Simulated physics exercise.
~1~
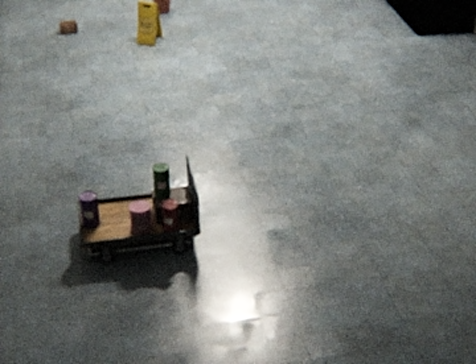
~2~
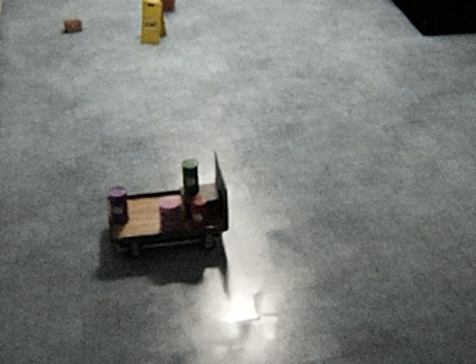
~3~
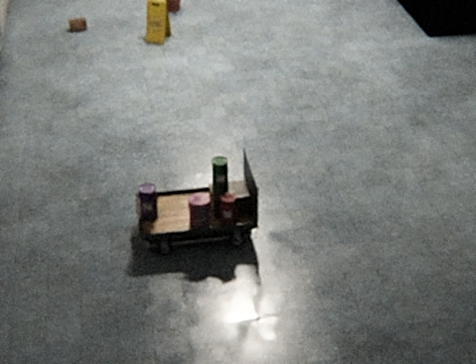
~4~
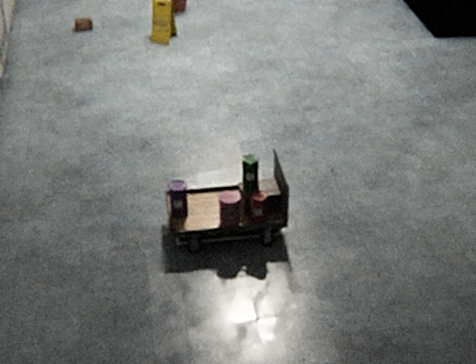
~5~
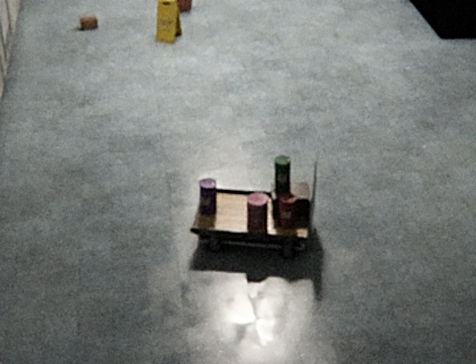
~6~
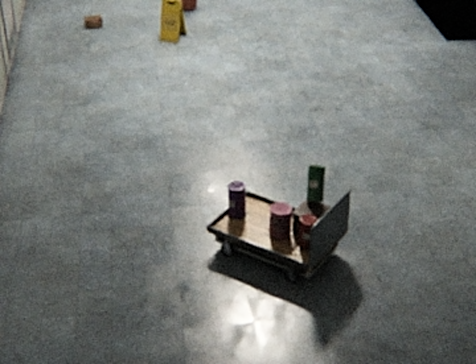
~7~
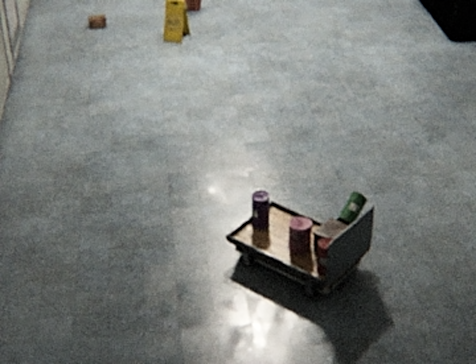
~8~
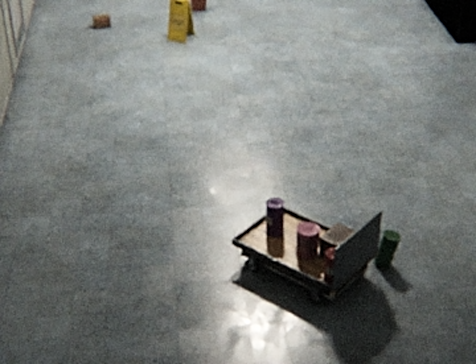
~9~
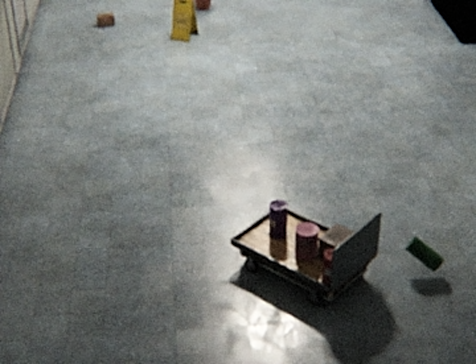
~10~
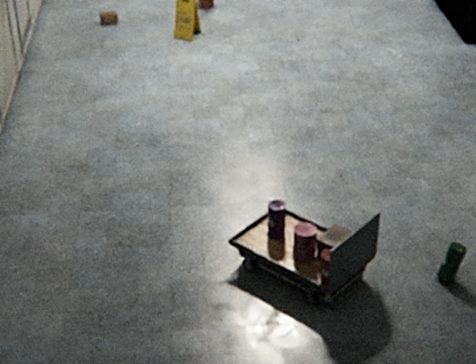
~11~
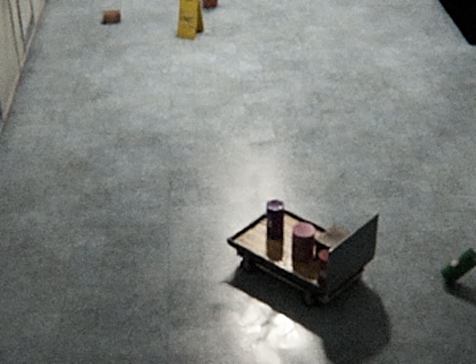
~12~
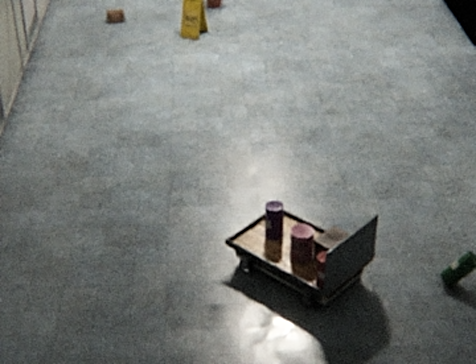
Robot cart carrying canisters and a pail rolling right, turning and stopping as the green canister tumbles off onto the floor.
